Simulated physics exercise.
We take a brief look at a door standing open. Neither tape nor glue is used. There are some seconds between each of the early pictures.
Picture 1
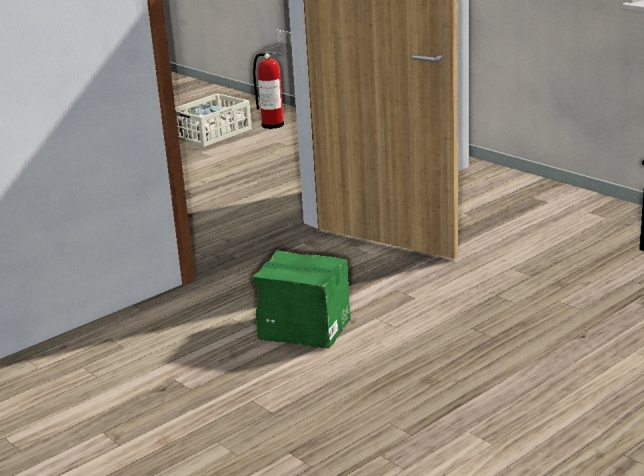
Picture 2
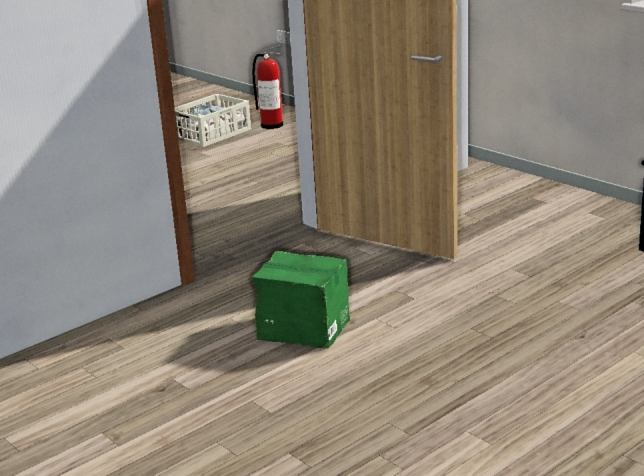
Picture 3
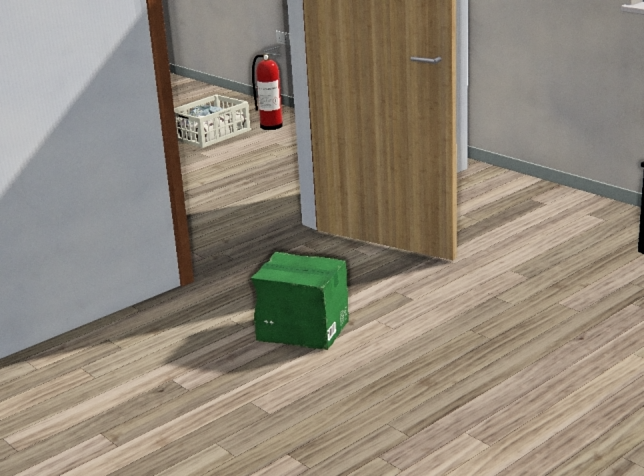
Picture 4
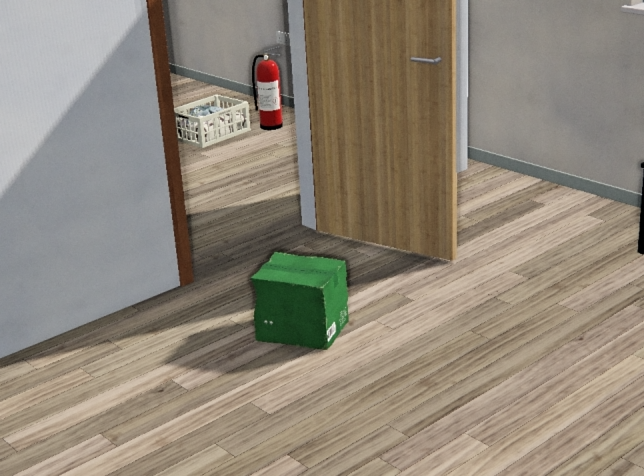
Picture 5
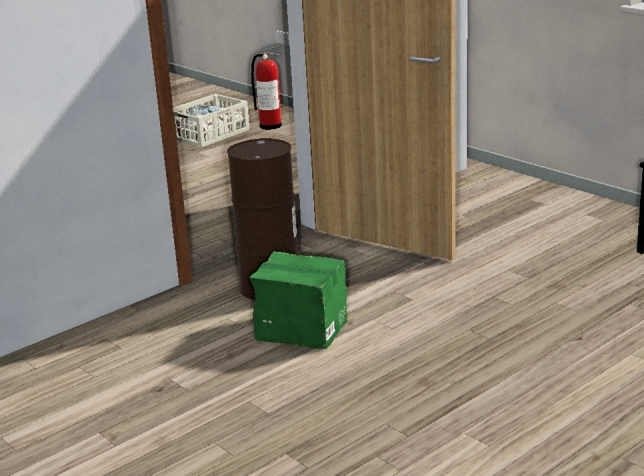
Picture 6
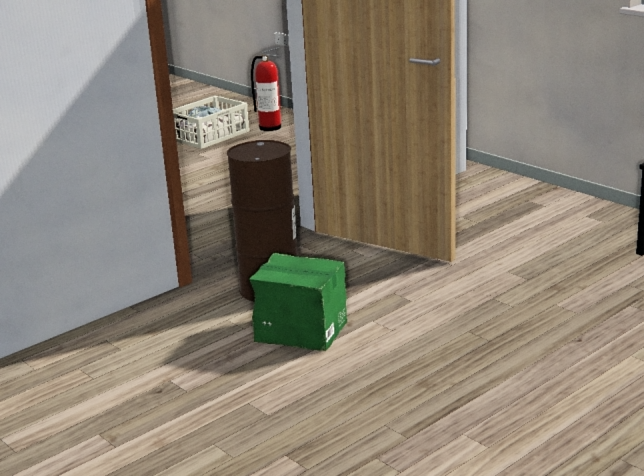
Brown drum appearing behind a green box in an open doorway, while the wooden door and the box stay still.
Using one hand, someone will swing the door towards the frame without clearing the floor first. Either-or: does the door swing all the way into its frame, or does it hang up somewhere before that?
My bet is the door will never touch the frame.
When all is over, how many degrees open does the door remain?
The answer is roughly 40°.
Then, 0.70 s on from there, door 80° open.
Then, 1.10 s on from there, door 53° open.
In the end, door 40° open; both unmoved. At the end, from the last picture's camera, brown drum near (259, 222).
